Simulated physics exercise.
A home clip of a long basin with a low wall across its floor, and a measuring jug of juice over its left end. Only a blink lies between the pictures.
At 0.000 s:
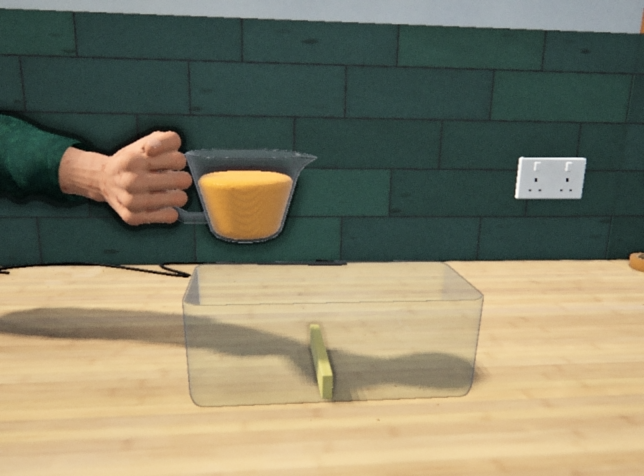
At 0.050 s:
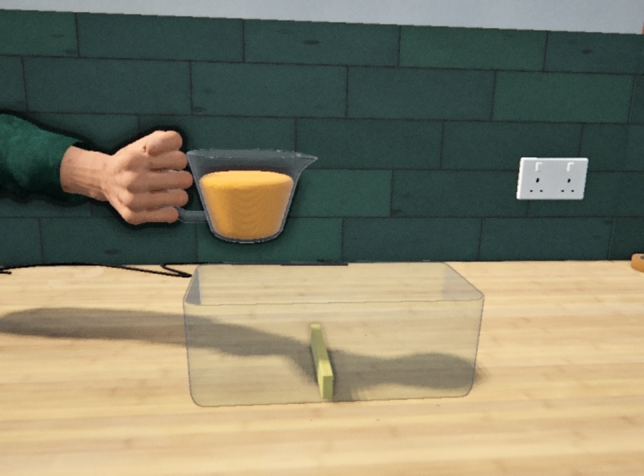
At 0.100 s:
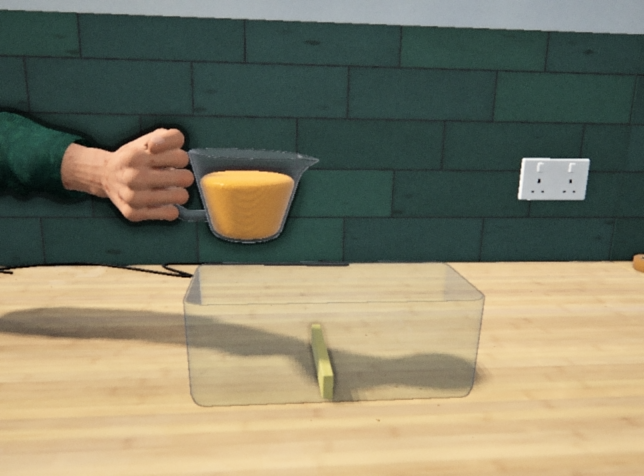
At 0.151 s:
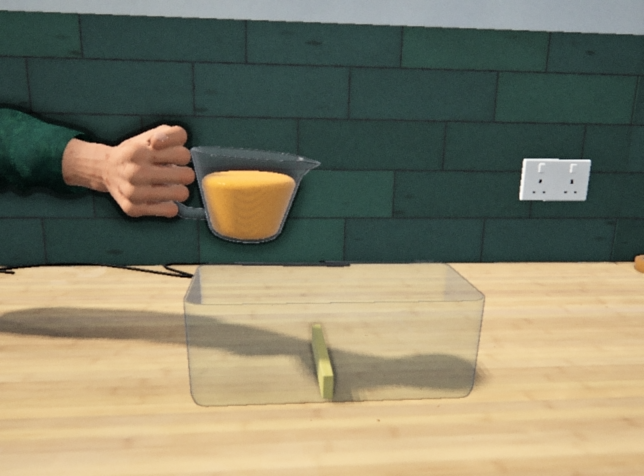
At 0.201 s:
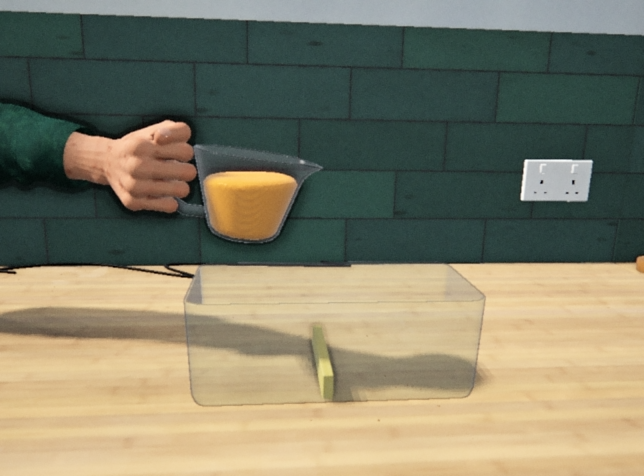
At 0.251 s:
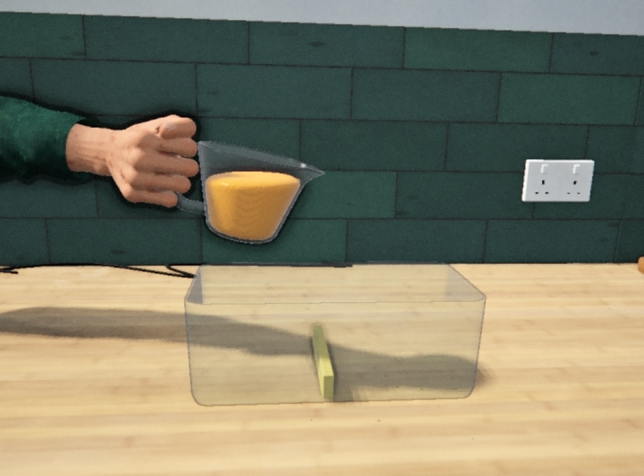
A hand in a dark green sleeve, reaching in from the left, holds a clear measuring jug of orange juice level, then gradually tilts it slightly, its spout dipping to the right. Below, a long clear basin with a low yellow-green wall across its floor sits on a pale wooden worktop. The kitchen, with dark green tiles and a white socket, is seen from the front by a nearly still camera.
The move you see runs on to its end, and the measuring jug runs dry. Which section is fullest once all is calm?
The right part.
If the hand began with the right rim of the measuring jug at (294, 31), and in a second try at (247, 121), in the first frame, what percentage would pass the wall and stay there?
In turn 75 and 10 in a hundred.
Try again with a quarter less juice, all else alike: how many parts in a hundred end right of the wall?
About 75 per cent.
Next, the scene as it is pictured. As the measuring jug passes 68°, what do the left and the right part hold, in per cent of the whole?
Near 0 on the left, 15 on the right.
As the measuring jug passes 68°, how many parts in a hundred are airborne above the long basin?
Close to 20 per cent.
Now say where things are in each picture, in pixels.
In the first picture, tilt 0°; pouring edge (317, 156); surface from (198, 177) to (293, 178); the long basin's rim runs from (190, 284) to (463, 280); the wall's top is at (320, 348).
In the second picture, tilt 0°; pouring edge (318, 157); surface from (200, 177) to (294, 178).
In the third picture, tilt 2°; pouring edge (319, 159); surface from (201, 177) to (294, 179).
In the fourth picture, tilt 4°; pouring edge (321, 162); surface from (202, 177) to (296, 179).
In the fifth picture, tilt 8°; pouring edge (323, 167); surface from (205, 177) to (298, 179).
In the sixth picture, tilt 12°; pouring edge (325, 172); surface from (206, 178) to (301, 180).
By 0.68 s the tilt is 68° and 65 per cent is still to pour, 0 is left of the wall and 15 right of it.
By 1.00 s the tilt is 104° and 4 per cent is still to pour, 12 is left of the wall and 80 right of it.
By 1.33 s the tilt is 111° and 0 per cent is still to pour, 18 is left of the wall and 82 right of it.
By 1.69 s the tilt is 111° and 0 per cent is still to pour, 19 is left of the wall and 81 right of it.
At rest 19 per cent lies left of the wall, 81 right of it and 1 outside.
